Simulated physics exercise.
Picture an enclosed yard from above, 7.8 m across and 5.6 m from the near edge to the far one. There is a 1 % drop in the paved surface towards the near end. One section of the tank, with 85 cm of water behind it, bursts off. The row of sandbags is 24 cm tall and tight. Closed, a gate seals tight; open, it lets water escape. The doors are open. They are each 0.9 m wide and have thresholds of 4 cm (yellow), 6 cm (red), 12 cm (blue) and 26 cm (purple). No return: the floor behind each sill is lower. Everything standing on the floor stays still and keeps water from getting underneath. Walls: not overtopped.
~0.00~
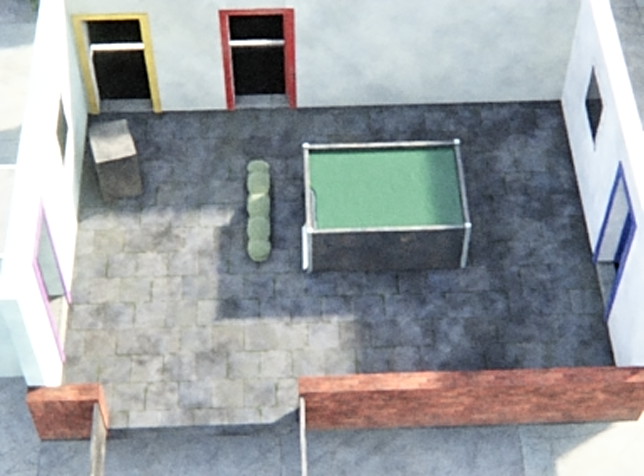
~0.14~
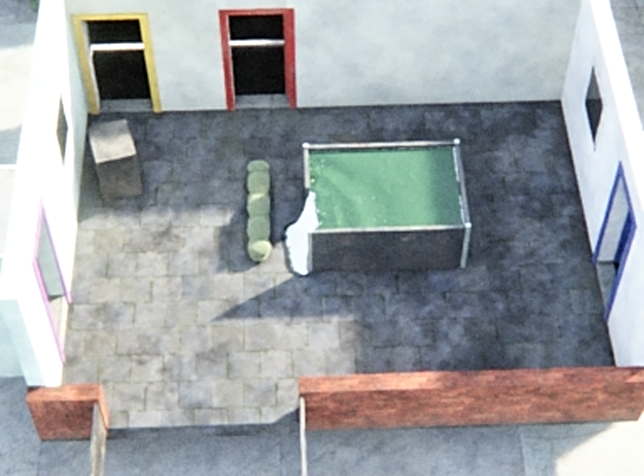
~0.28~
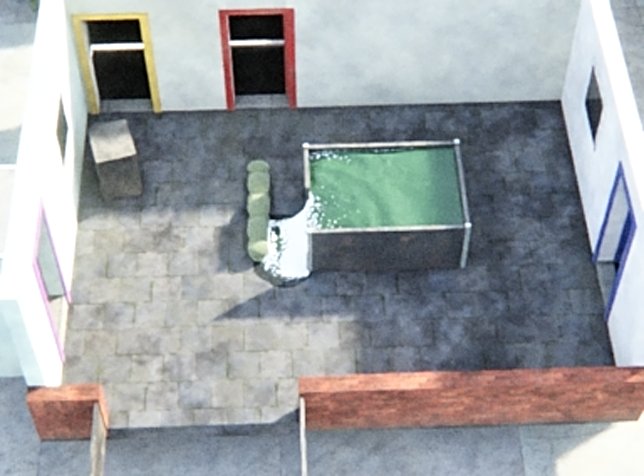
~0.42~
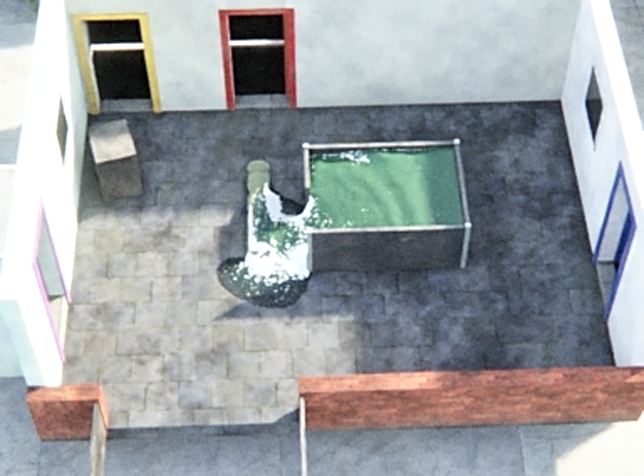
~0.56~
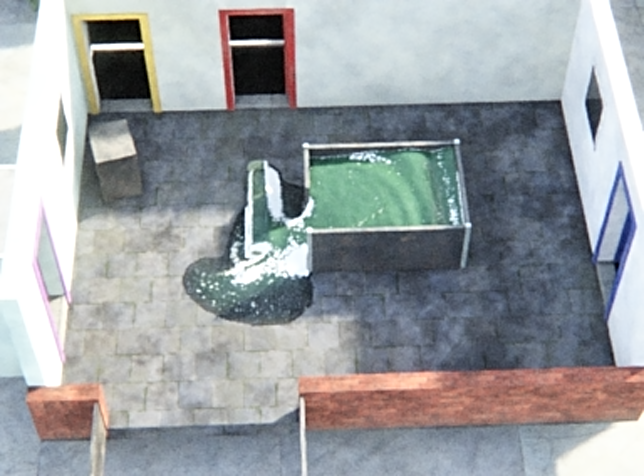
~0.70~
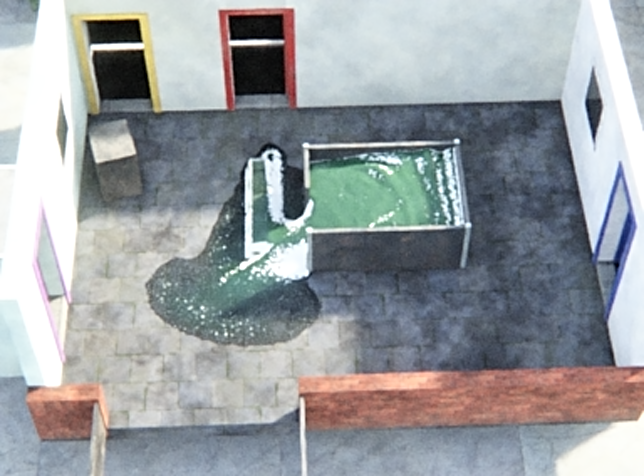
A rectangular tank of green water stands in a walled, grey-paved yard, seen from high above by a still camera. A row of rounded green bushes lies to its left, with a grey block near the left wall, yellow and red doorways behind, pink and blue ones at the sides, and low brick walls in front. Water bursts from the tank's left side, foams around the bushes, and spreads leftward and nearer across the paving.
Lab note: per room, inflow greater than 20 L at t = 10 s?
Yellow door yes; red door yes; blue door no; purple door no.
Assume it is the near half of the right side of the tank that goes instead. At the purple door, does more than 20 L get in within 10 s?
Note: Purple door, short of the mark.
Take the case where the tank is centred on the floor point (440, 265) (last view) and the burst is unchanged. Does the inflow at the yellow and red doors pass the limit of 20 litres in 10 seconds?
So the yellow door tops the limit and the red door keeps within it.
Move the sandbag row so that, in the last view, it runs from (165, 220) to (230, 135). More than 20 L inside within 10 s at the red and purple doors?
Against the limit, the red door stays within it and the purple door stays within it.
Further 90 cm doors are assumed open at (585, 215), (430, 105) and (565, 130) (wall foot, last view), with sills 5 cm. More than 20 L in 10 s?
So, in the order given, it's shy of the mark, then shy of the mark, then shy of the mark.
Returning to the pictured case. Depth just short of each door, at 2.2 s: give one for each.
Readings (cm): Yellow = 0; red = 4; blue = 0; purple = 21.
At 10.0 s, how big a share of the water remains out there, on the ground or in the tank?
58 %.
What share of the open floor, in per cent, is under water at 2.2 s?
Covered: Roughly 45 %.
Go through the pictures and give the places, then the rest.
In the first picture, still water, 85 cm deep, in the tank at (385, 189).
In the second picture, the front is at (304, 274), 0.5 m from the gap at (311, 233); 0.2 m2 of floor is under water; 85 cm left at the back of the tank.
In the third picture, the front is at (259, 265), 0.8 m from the gap at (311, 236); 0.7 m2 of floor is under water; 85 cm left at the back of the tank.
In the fourth picture, the front is at (227, 283), 1.4 m from the gap at (311, 237); 1.6 m2 of floor is under water; 85 cm left at the back of the tank.
In the fifth picture, water pours out at (311, 236) and has run 1.9 m, to (190, 287); typically 6 cm deep outside, 80 cm at the tank's back.
In the sixth picture, the front is at (156, 302), 2.4 m from the gap at (311, 236); 4.6 m2 of floor is under water; 72 cm left at the back of the tank.
After 1.4 s water covers 35 % of the floor and is deepest (46 cm) near (304, 258); yellow door not reached, red door 2 cm at the sill, 9 L in, blue door not reached, purple door 6 cm at the sill, 0 L in.
After 2.2 s water covers 45 % of the floor and is deepest (45 cm) near (279, 249); yellow door not reached, red door 4 cm at the sill, 26 L in, blue door not reached, purple door 21 cm at the sill, 0 L in.
After 3.5 s water covers 55 % of the floor and is deepest (36 cm) near (279, 249); yellow door 8 cm at the sill, 9 L in, red door 8 cm at the sill, 59 L in, blue door not reached, purple door 16 cm at the sill, 0 L in.
After 6.0 s water covers 65 % of the floor and is deepest (24 cm) near (279, 249); yellow door 5 cm at the sill, 30 L in, red door 9 cm at the sill, 111 L in, blue door not reached, purple door 10 cm at the sill, 0 L in.
After 10.0 s water covers 80 % of the floor and is deepest (13 cm) near (279, 249); yellow door 5 cm at the sill, 40 L in, red door 5 cm at the sill, 141 L in, blue door 2 cm at the sill, 0 L in, purple door 4 cm at the sill, 0 L in.
